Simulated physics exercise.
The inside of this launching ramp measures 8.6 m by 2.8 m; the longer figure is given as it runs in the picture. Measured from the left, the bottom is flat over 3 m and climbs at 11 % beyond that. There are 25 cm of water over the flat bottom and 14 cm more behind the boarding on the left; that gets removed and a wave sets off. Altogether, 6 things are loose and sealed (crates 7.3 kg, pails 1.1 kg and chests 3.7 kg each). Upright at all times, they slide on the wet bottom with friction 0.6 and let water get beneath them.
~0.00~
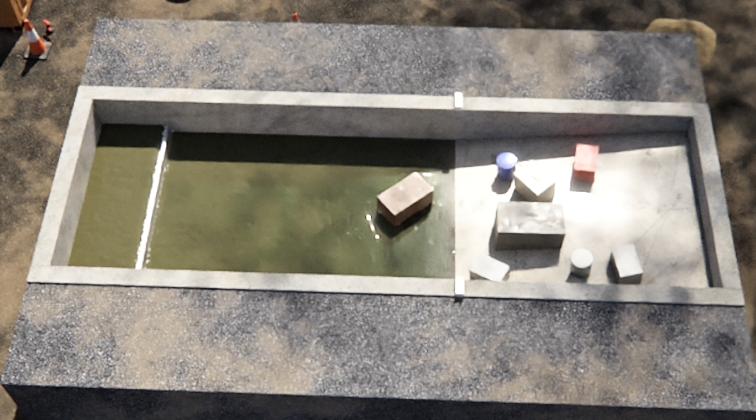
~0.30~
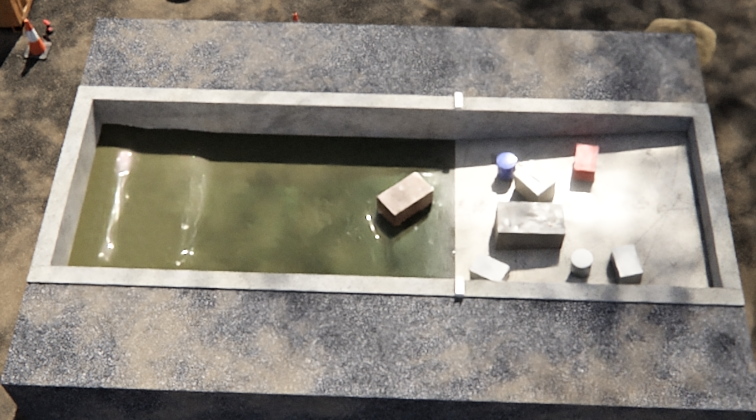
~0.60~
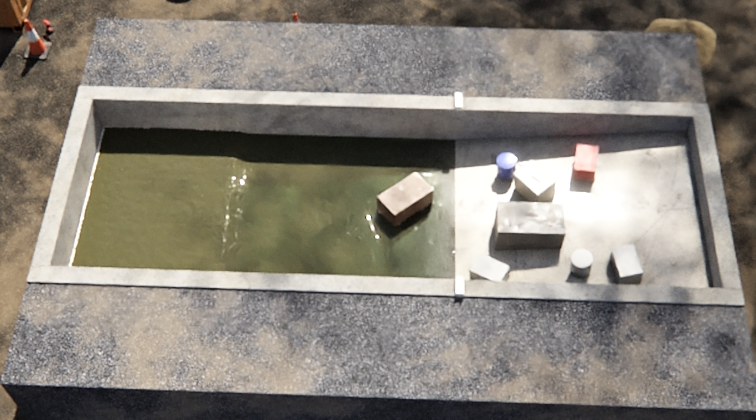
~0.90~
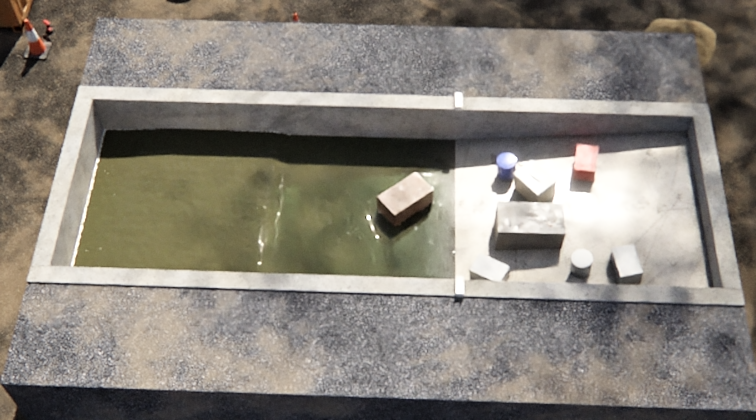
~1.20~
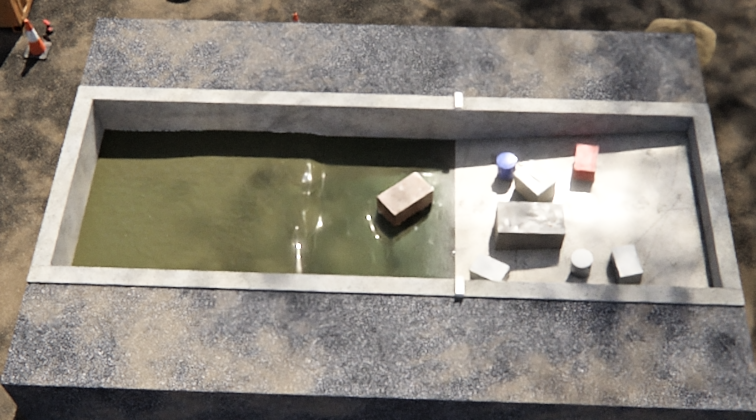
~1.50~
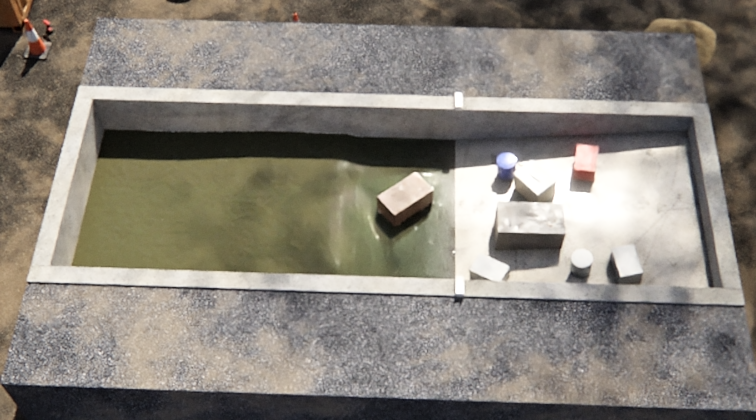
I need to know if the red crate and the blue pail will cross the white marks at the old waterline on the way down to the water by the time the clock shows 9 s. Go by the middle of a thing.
My prediction: Red crate: Not beyond; blue pail: Beyond.
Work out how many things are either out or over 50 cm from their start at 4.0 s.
By my tally, 0.
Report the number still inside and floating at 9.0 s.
At that instant the tally stands at 1.
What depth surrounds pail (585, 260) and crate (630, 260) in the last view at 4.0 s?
Roughly 0 and 0 cm.
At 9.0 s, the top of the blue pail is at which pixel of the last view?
(345, 138) or so.
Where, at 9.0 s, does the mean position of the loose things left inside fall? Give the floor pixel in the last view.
It works out to somewhere near (509, 219) on the floor.
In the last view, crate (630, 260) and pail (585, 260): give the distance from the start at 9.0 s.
They sit 0 cm and 0 cm away, in the order given.
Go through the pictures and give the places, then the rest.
The first frame shows the red crate at (588, 158) rests on the ground; the blue pail at (509, 161), on the bottom; water covers 14.3 m2; 0 of 6 have shifted.
The second frame shows the red crate at (588, 158) rests on the ground; the blue pail at (509, 161) rests on the ground; water covers 14.3 m2; 0 of 6 have shifted.
The third frame shows the red crate at (588, 158) rests on the ground; the blue pail at (509, 161) rests on the ground; water covers 14.3 m2; 0 of 6 have shifted.
The fourth frame shows the red crate at (588, 158) rests on the ground; the blue pail at (509, 161), on the bottom; water covers 14.3 m2; 0 of 6 have shifted.
The fifth frame shows the red crate at (588, 158) rests on the ground; the blue pail at (509, 161), on the bottom; water covers 14.3 m2; 0 of 6 have shifted.
The sixth frame shows the red crate at (588, 158) rests on the ground; the blue pail at (509, 161) rests on the ground; water covers 14.3 m2; 0 of 6 have shifted.
After 2.1 s the red crate is near (588, 158), 0.0 m from its start, aground; the blue pail is near (509, 161), 0.0 m from its start, aground; 0 of 6 are over the mark; 0 afloat.
After 4.0 s the red crate is near (588, 158), 0.0 m from its start, aground; the blue pail is near (518, 162), 0.1 m from its start, afloat; 0 of 6 are over the mark; 1 afloat.
After 6.3 s the red crate is near (588, 158), 0.0 m from its start, aground; the blue pail is near (412, 142), 1.4 m from its start, afloat; 1 of 6 are over the mark; 1 afloat.
After 9.0 s the red crate is near (588, 158), 0.0 m from its start, aground; the blue pail is near (345, 138), 2.4 m from its start, afloat; 2 of 6 are over the mark; 1 afloat.
